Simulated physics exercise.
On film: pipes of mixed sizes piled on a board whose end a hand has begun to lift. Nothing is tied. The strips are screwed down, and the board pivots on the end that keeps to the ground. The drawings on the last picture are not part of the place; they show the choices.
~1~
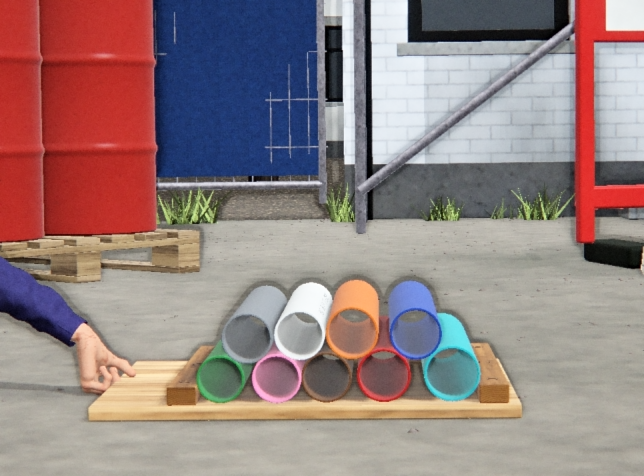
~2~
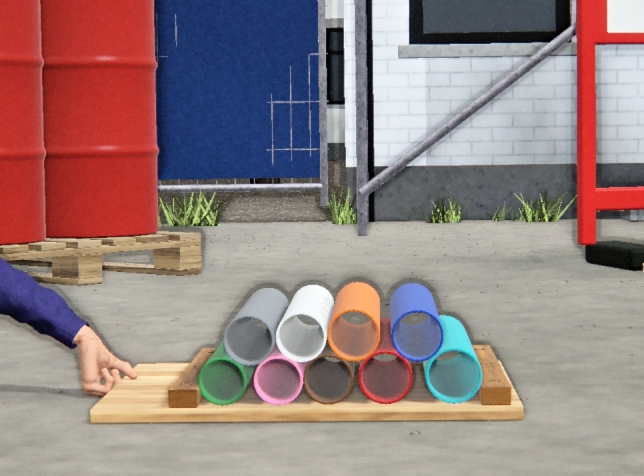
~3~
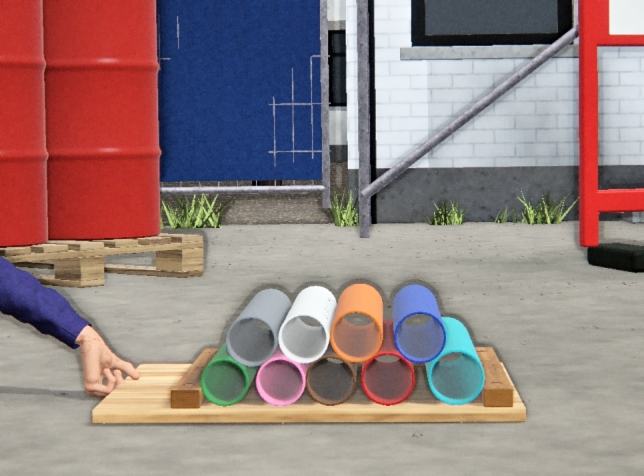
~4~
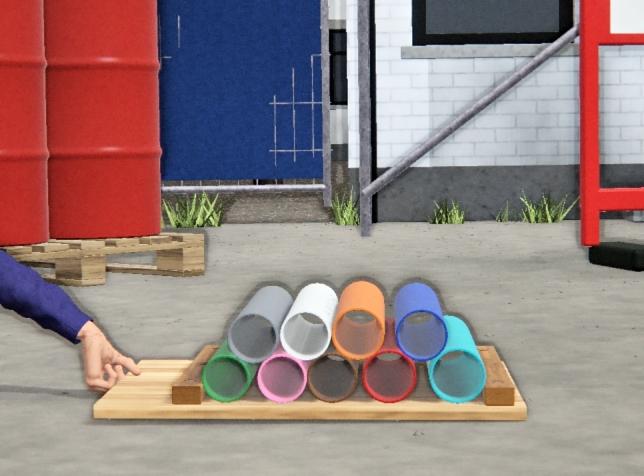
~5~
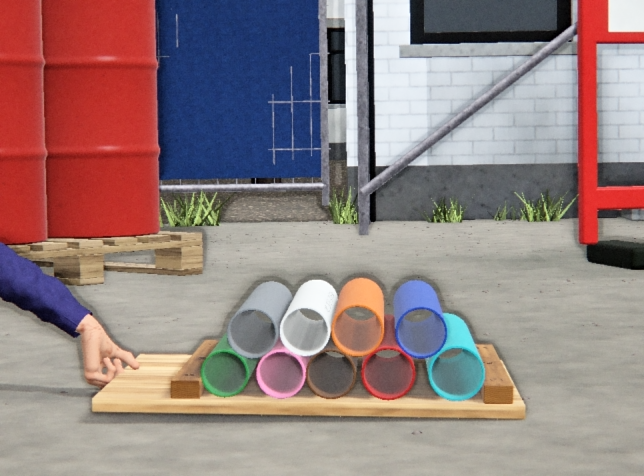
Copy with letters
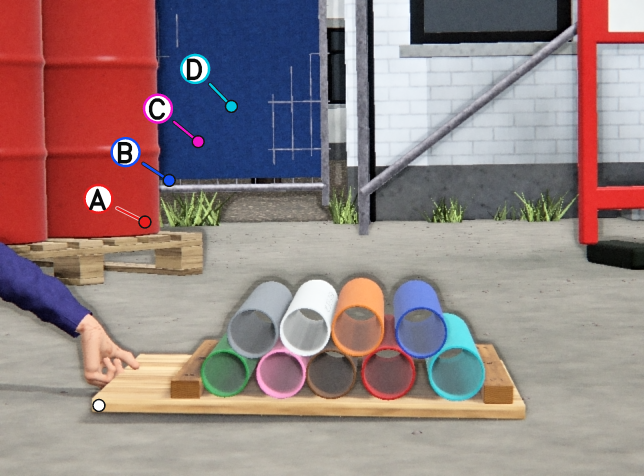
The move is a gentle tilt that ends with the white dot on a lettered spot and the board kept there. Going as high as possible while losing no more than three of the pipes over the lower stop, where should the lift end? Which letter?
Mark A is as high as it can go.
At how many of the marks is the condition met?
One of them.
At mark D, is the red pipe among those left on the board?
Yes.
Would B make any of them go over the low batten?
Yes, at B.
On the marked copy, A at (145, 222); B at (169, 181); C at (198, 142); D at (231, 106); the white dot at (99, 405).
With A. Early on, board at 16°.
Further on, board at 27°.
At the end, board at 27°, none over the low batten.
As for the rest, B four over the low batten (grey, orange, blue, white); C four over the low batten (grey, orange, blue, white); D four over the low batten (grey, orange, blue, white).
